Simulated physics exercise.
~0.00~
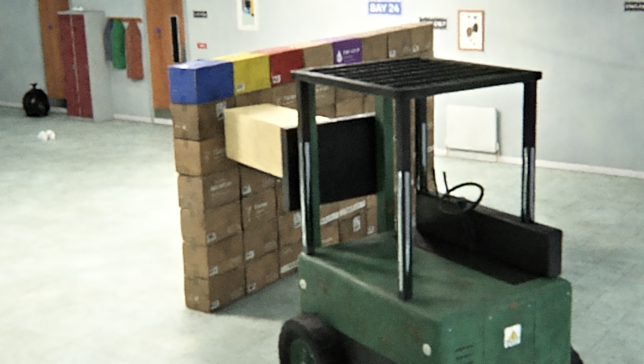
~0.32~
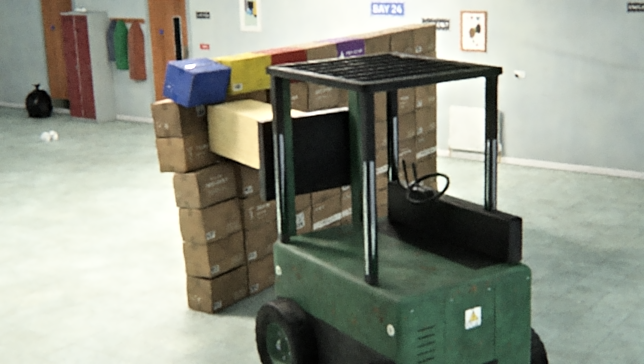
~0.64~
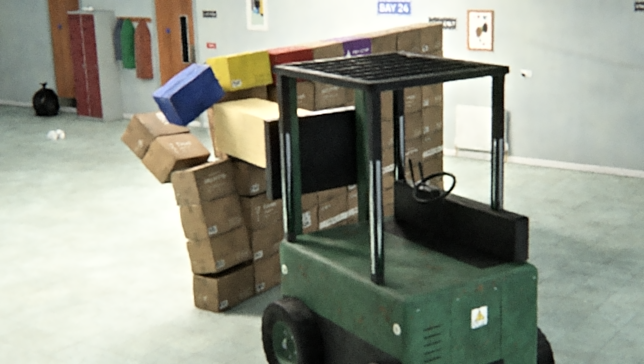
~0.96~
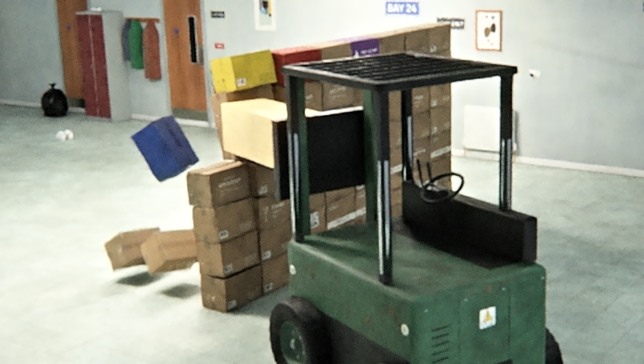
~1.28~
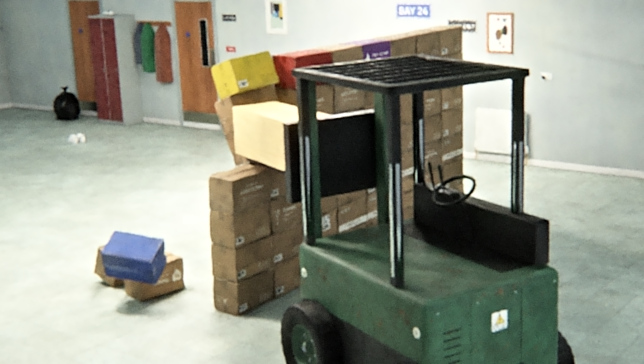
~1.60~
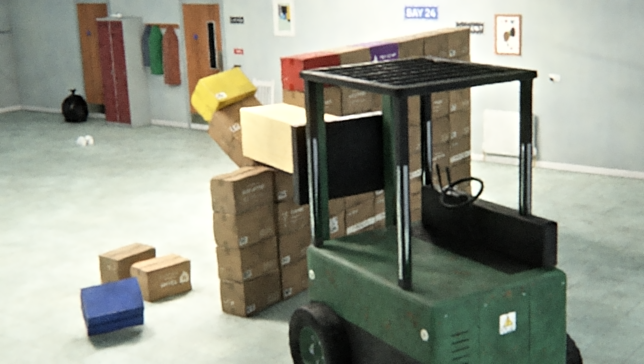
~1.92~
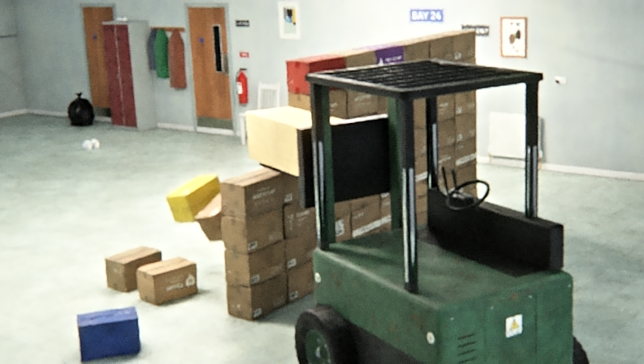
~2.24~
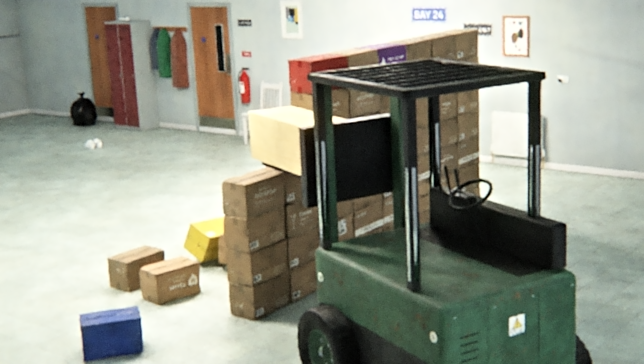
Green forklift pushing a case into a carton wall, toppling the blue, then yellow carton with several brown ones; red carton staying up.
